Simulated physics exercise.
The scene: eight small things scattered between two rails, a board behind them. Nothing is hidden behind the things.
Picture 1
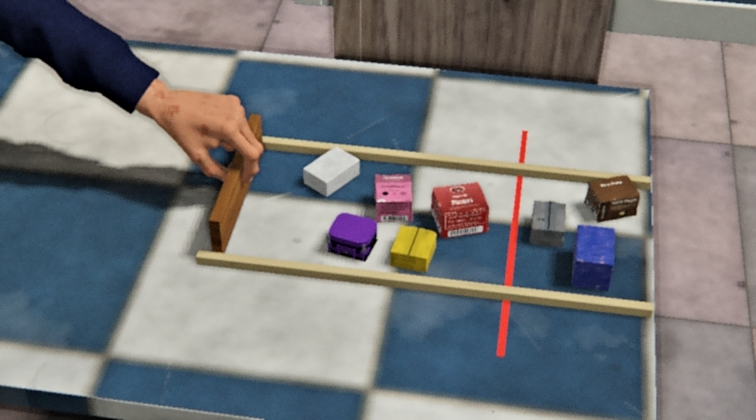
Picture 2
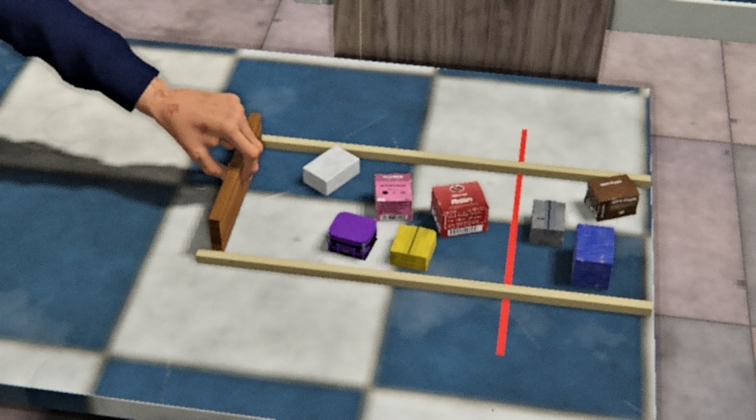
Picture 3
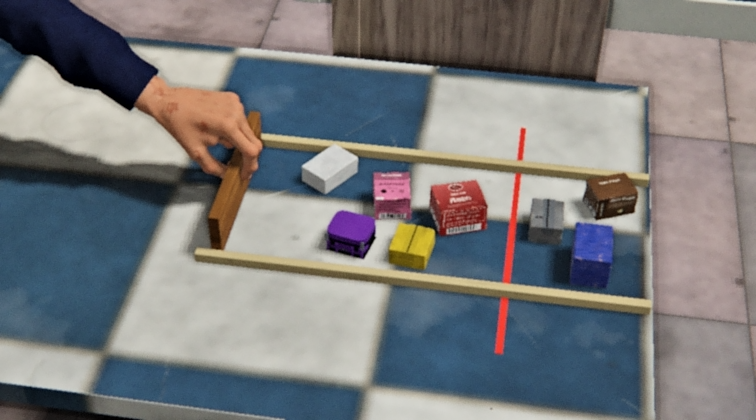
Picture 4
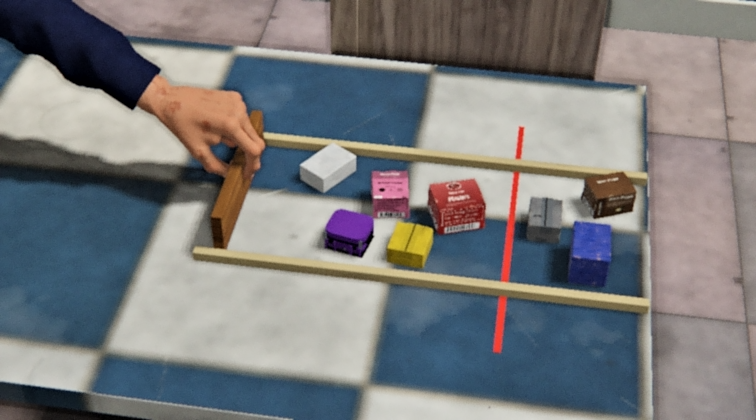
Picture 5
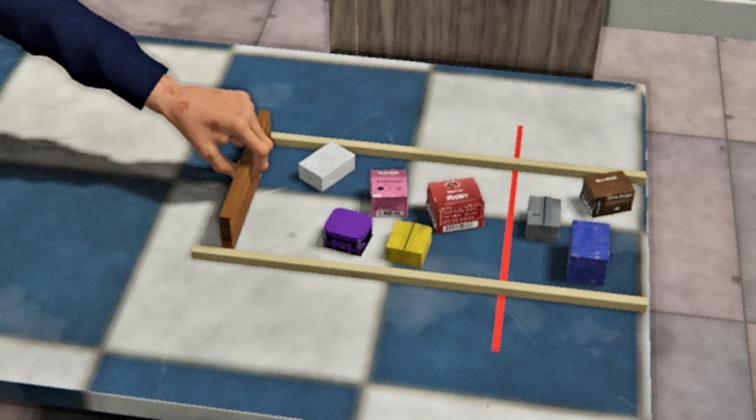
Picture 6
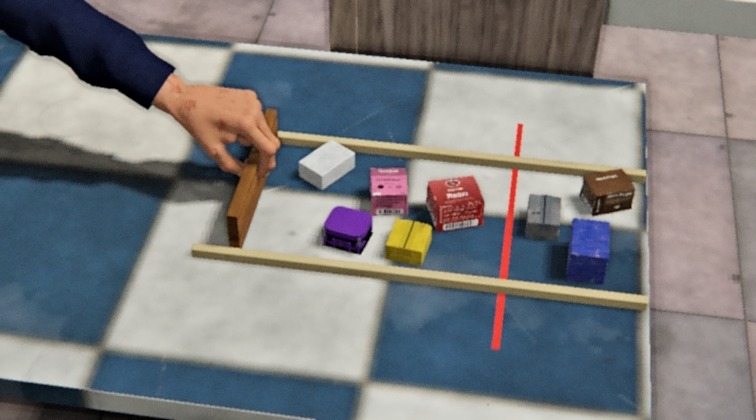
On a blue and white checkered tabletop, small colourful boxes sit scattered between two pale rails with a red strip across them, while a hand holds a wooden board still at the left, then slides it slightly right.
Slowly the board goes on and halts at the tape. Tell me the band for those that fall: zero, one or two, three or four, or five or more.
In the end the number that fall off is zero.
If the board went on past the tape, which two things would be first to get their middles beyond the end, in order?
In order: The grey box, the blue block.
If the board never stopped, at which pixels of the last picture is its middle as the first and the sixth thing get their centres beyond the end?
First at (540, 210), next at (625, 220).
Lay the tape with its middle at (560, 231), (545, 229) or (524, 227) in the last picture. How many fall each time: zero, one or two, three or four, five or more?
Taking them in turn, one to two; one to two; none.
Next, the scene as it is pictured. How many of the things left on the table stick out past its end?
0 of them.
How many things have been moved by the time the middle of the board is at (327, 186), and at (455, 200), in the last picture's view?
1 and 6.
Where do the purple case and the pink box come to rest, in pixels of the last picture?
About (527, 249), and the other about (529, 211).
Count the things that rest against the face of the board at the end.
3 of them.
Soon after, none off yet; brown box at rest near (607, 192); blue block at rest near (588, 251); grey box at rest near (543, 217).
Then, none off yet; brown box at rest near (607, 192); blue block at rest near (588, 251); grey box moved a little near (568, 220).
At rest, the number that fall off is zero.
